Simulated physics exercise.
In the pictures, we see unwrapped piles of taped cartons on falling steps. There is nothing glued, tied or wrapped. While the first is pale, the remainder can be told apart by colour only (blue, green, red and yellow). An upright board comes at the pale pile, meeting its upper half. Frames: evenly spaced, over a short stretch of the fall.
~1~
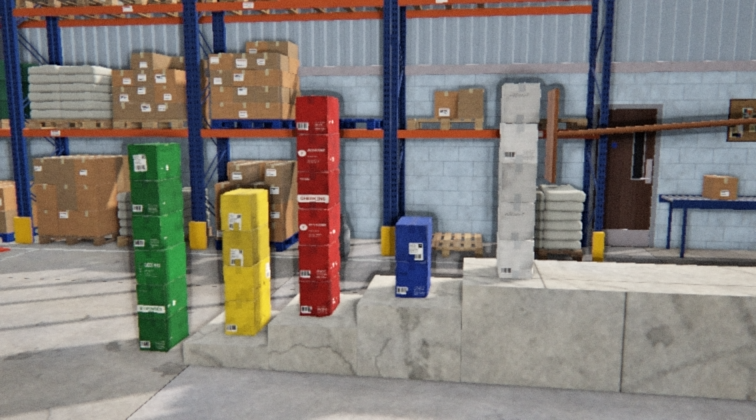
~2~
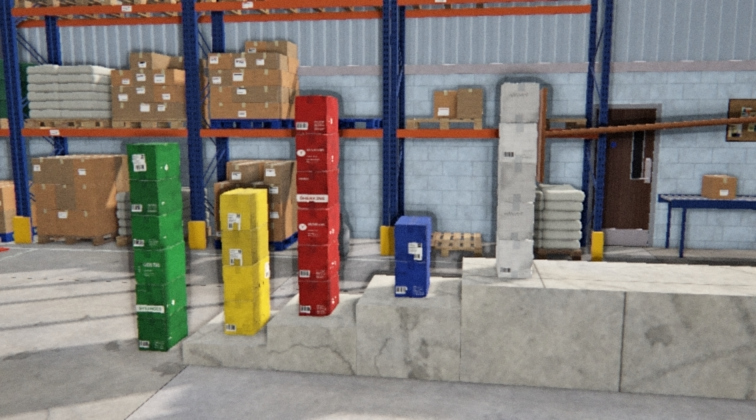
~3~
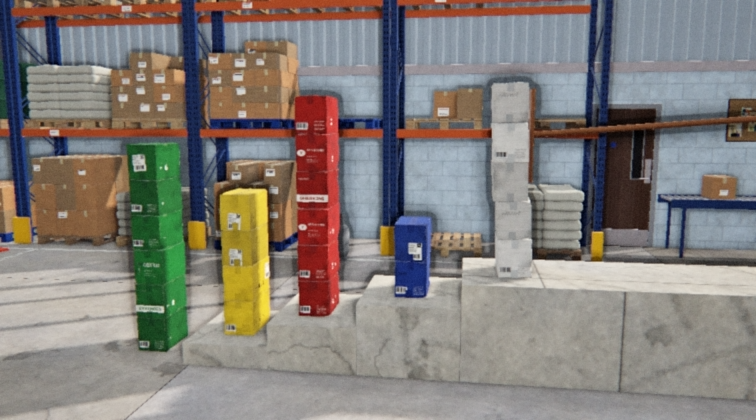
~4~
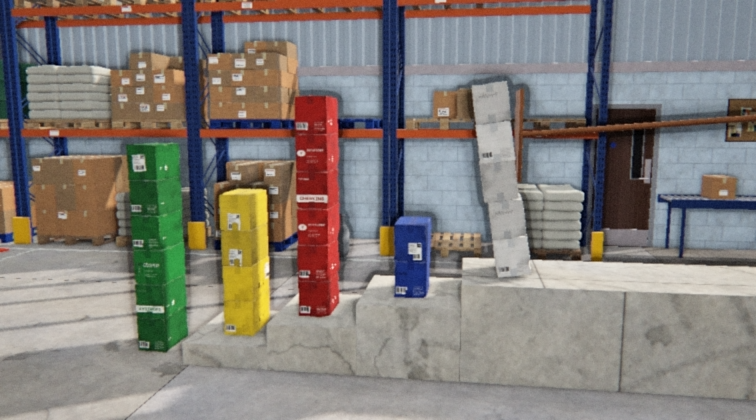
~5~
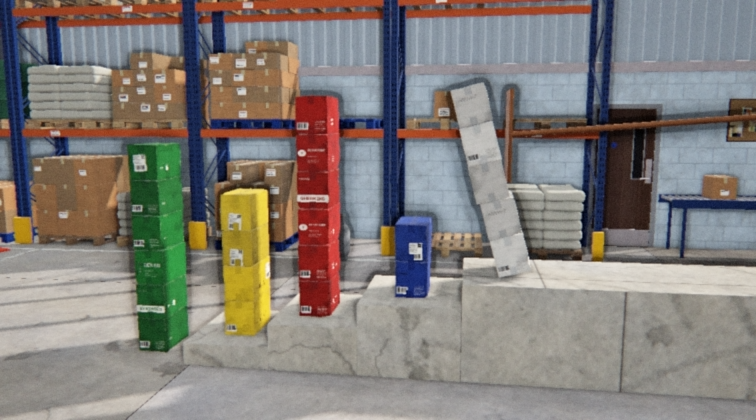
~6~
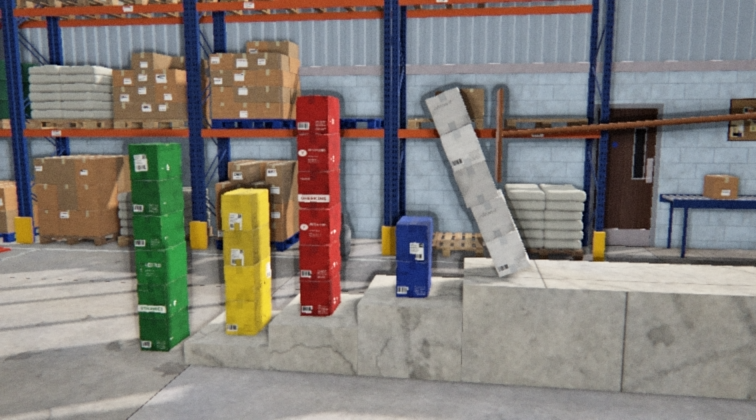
A tall pale stack of cartons stood upright on the highest step in a warehouse, then leaned further and further left as a board pushed it, while the coloured stacks stayed still.
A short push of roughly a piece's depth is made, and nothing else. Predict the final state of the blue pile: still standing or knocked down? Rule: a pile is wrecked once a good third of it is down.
Still standing.
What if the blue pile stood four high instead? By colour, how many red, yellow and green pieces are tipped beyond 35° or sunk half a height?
Going pile by pile: Red 6, yellow 4, green 5.
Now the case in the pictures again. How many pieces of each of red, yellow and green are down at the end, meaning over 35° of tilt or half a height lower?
By colour: Red 6, yellow 3, green 6.
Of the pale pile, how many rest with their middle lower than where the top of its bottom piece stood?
Pale pieces: 4.
Just after the last frame, 5 of the pale pile down; none of the 2 blue cartons down (0 of 18 in all colours); top blue carton moved a little; top red carton tilted a little.
A moment on, 5 of the pale pile down; none of the 2 blue cartons down (9 of 18 in all colours); top blue carton moved a little; top yellow carton tilted well over, half its height lower.
Further on, 5 of the pale pile down; none of the 2 blue cartons down (15 of 18 in all colours); top blue carton moved a little; top red carton upside down.
When it is over, 5 of the pale pile down; none of the 2 blue cartons down (15 of 18 in all colours); top blue carton moved a little; top green carton on its side. In pixels of the last frame, middles, top blue carton near (411, 238).
